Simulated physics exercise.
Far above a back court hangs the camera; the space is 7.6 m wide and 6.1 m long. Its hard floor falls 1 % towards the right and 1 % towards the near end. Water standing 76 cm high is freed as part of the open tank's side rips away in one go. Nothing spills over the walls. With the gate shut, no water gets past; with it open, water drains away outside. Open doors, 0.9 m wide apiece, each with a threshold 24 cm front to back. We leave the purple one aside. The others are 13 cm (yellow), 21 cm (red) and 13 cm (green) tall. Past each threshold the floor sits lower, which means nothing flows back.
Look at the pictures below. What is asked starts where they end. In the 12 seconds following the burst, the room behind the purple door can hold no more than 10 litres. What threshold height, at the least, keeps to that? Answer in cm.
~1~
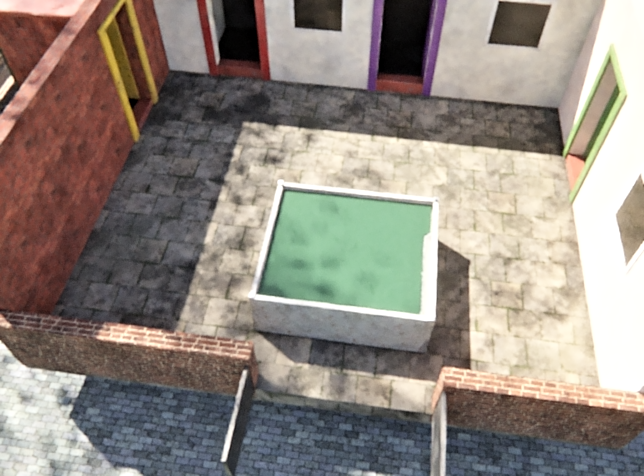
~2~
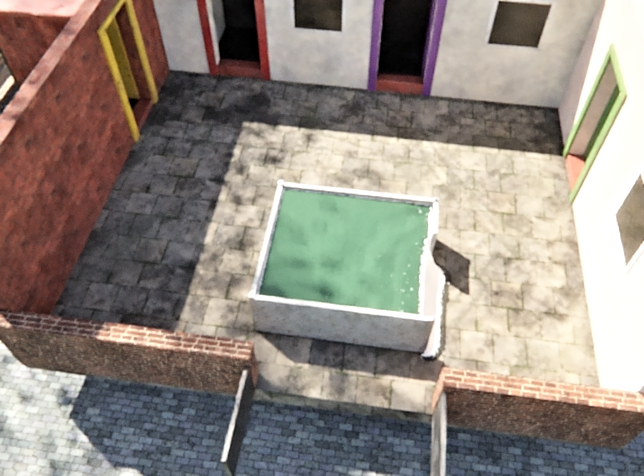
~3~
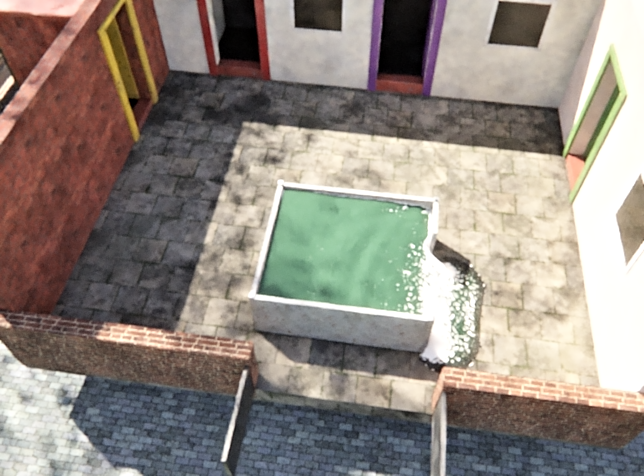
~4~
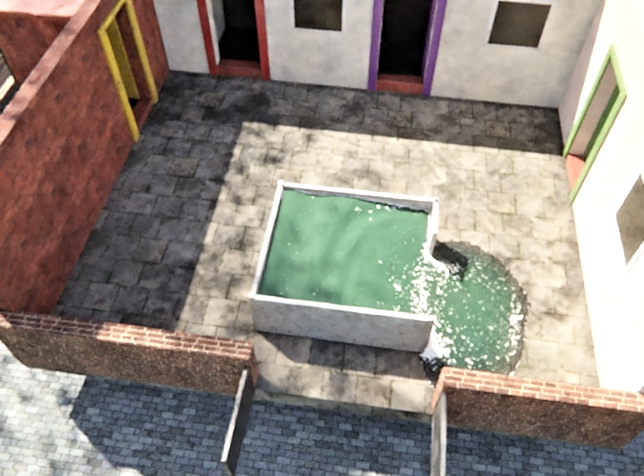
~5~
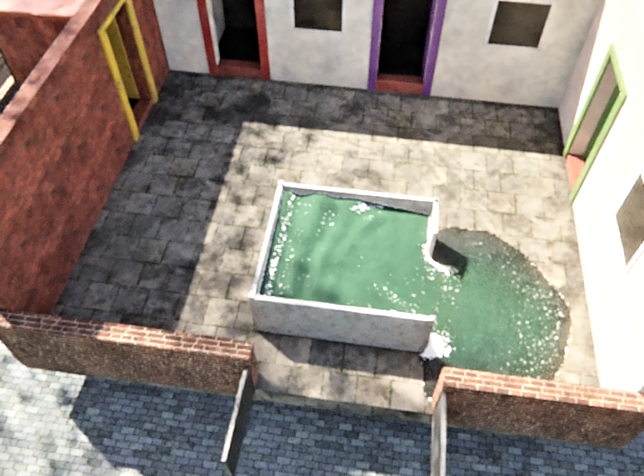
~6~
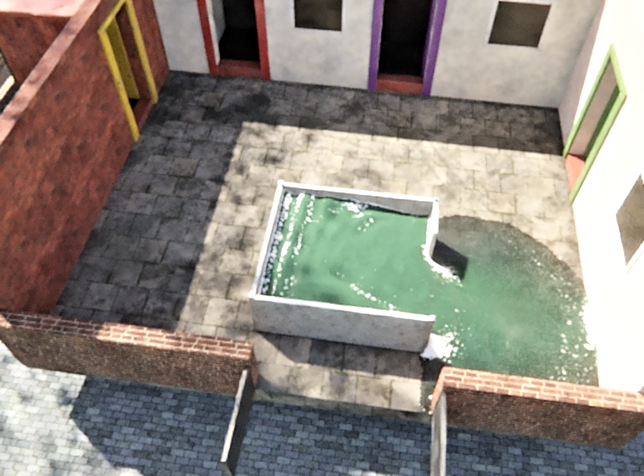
I would say about 9.5 cm.
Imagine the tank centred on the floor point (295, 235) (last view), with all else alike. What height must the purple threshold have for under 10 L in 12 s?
6.0 cm or thereabouts.
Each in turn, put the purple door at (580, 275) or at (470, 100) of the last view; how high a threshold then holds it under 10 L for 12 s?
About 34 cm for the first and 20 cm for the second.
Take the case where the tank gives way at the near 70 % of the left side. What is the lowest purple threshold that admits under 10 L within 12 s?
Then 5.0 cm.
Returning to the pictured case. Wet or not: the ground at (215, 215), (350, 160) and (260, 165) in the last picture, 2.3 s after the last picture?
1: Unwetted; 2: Unwetted; 3: Unwetted.
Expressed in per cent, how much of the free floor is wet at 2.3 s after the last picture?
Some 35 per cent is wet.
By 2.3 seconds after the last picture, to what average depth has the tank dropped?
Averaged depth comes out at about 27 cm.
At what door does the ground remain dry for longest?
Last: Yellow.
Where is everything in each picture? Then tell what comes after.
In the first frame, still water, 76 cm deep, in the open tank at (350, 249); the purple door at (404, 47) is dry.
In the second frame, the front is at (445, 279), 0.3 m from the gap at (425, 297); 0.3 m2 of floor is wet, 76 cm left at the back.
In the third frame, water pours out at (425, 297) and has run 0.8 m, to (478, 297); about 12 cm deep outside, 76 cm at the back.
In the fourth frame, the gap is at (425, 298), the front 1.4 m out at (521, 320); the back of the open tank holds 75 cm.
In the fifth frame, the gap is at (425, 298), the front 2.0 m out at (565, 329); the back of the open tank holds 68 cm.
In the sixth frame, the front is at (597, 376), 2.4 m from the gap at (425, 298); 6.0 m2 of floor is wet, 63 cm left at the back; 3.3 m in a straight line remain to the purple door at (404, 47).
Then, 0.7 s after the last picture water covers 15 % of the floor, deepest (66 cm) near (590, 418); it has not reached the purple door.
Then, 2.3 s after the last picture water covers 35 % of the floor, deepest (36 cm) near (604, 420); it has not reached the purple door.
Then, 11.3 s after the last picture water covers 100 % of the floor, deepest (14 cm) near (246, 310); 5 cm at the purple door, 0 litres in over its 23 cm threshold.
At the purple door as built, the water peaked near 14 cm, 3.3 s after the last picture.
With a threshold of 8.5 cm, 17 litres would have come in within the 12 s; with 11.5 cm, 4 litres. So under 10 litres takes about 9.5 cm.
